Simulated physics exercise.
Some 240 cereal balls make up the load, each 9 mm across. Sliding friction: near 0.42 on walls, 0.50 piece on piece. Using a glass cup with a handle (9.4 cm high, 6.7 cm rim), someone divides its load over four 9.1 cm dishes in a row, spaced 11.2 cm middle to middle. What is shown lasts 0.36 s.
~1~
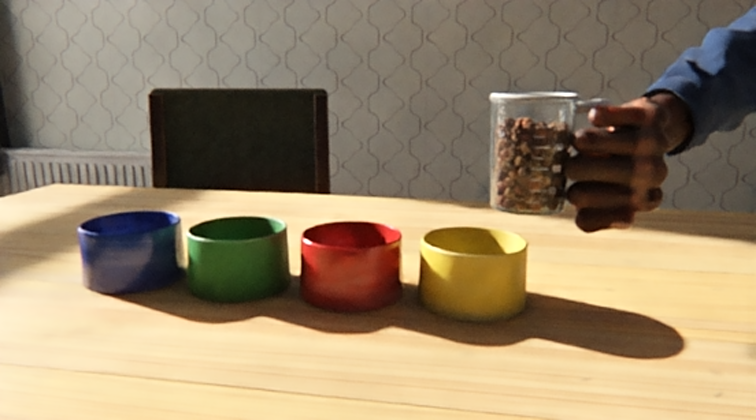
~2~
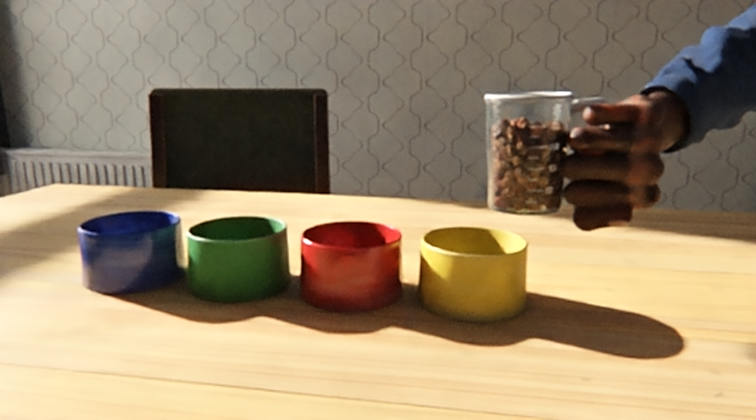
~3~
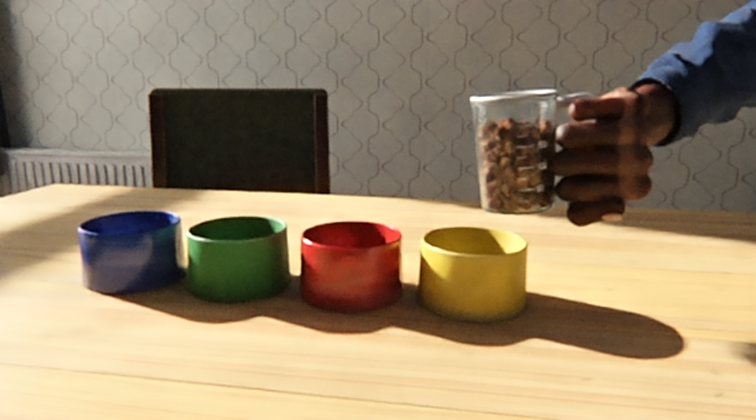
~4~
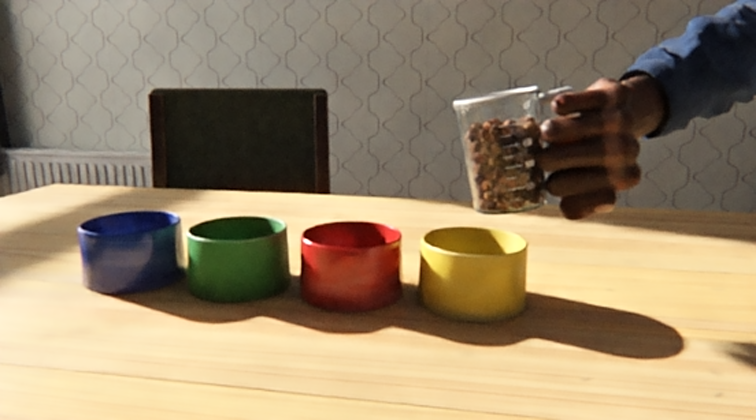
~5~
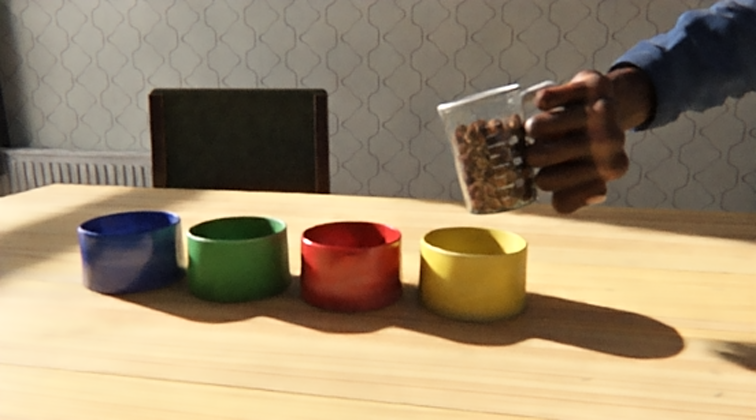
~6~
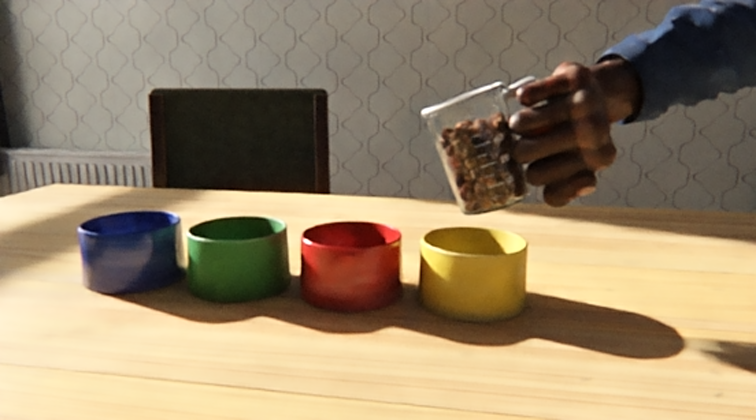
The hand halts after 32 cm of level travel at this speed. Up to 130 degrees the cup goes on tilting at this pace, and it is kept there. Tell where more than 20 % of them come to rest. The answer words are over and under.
Red: Under. Blue: Under. Green: Over. Yellow: Under. Counter: Over.
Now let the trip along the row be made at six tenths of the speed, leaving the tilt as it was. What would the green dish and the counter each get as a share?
Result - green dish: 20; counter: 60.
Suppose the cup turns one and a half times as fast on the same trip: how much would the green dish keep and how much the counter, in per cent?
Then green ends at 70 and the counter at 20.
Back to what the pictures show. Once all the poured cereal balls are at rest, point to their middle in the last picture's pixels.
About (200, 271).
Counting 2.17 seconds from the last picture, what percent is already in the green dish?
Some 40 in a hundred by then.
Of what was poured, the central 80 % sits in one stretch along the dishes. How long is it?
Spread: Around 12 cm.
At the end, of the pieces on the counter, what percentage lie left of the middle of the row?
Roughly 100 %.
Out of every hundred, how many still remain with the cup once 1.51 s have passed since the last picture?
Around 50 per cent of the load.
Then, 0.91 s after the last picture, tilt 82 degrees; cup holds 100 %.
Then, 1.51 s after the last picture, tilt 122 degrees; cup holds 50 %, green 40 %.
Then, 2.17 s after the last picture, tilt 130 degrees; cup holds 0 %, blue 15 %, green 40 %.
In the end, red 0 %, blue 15 %, green 40 %, yellow 0 %, counter 45 %.
